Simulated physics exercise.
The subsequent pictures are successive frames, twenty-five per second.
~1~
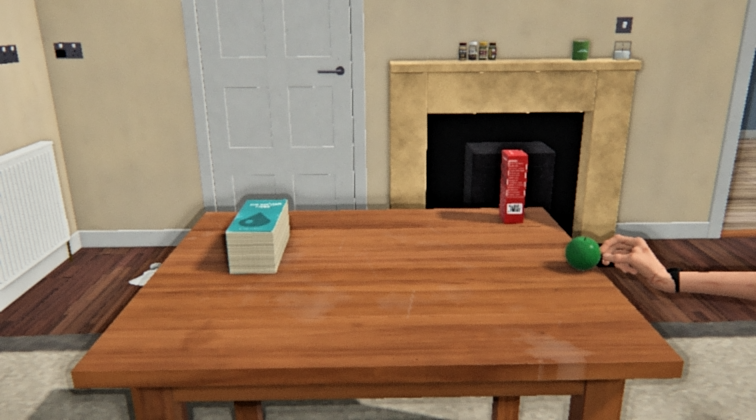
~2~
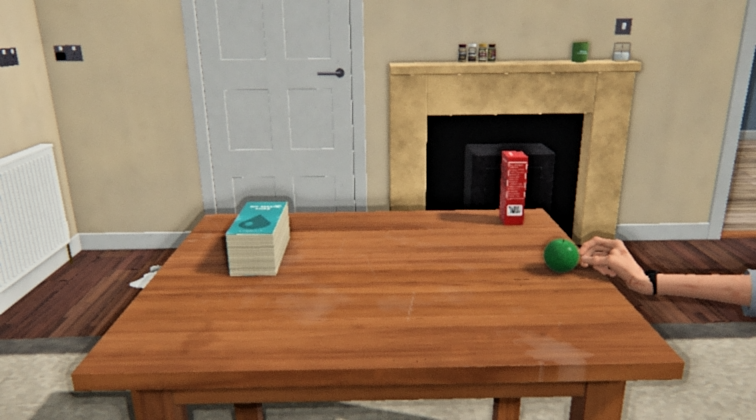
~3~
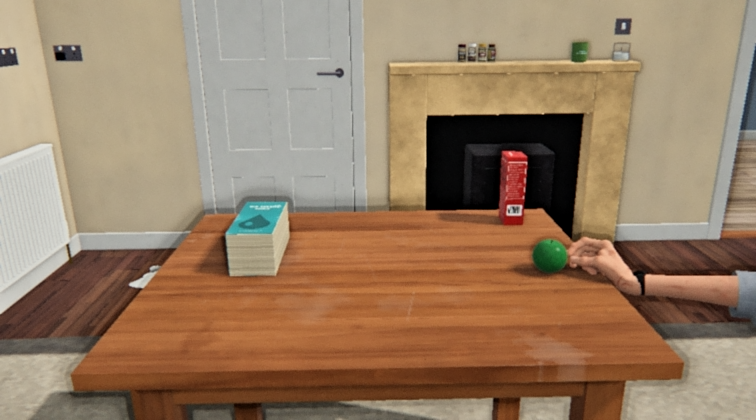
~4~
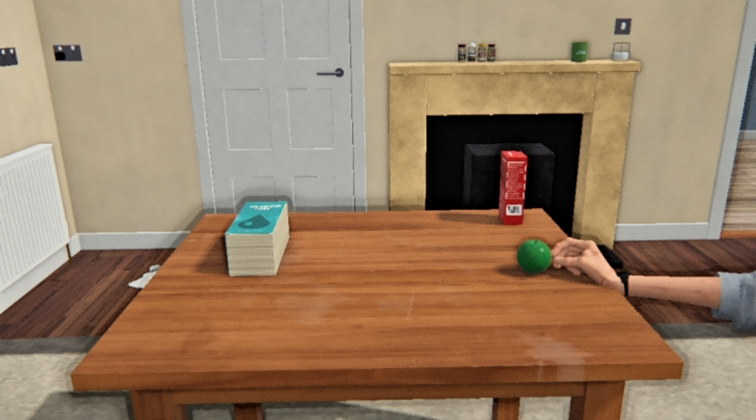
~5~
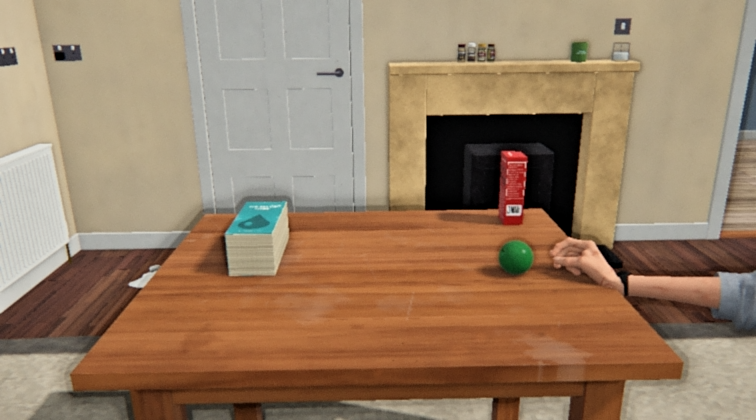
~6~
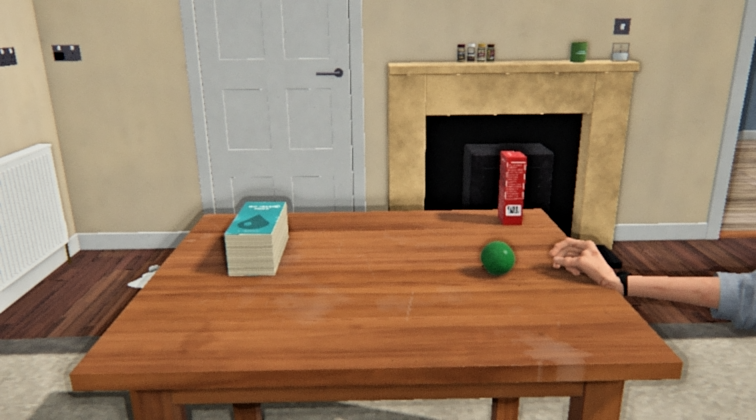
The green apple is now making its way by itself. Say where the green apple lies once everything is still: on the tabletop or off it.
Off it.
Then, 0.40 s past the last view, green apple displaced well along near (318, 266).
Then, 0.90 s past the last view, green apple now off the table.
Finally, off the table, green apple.
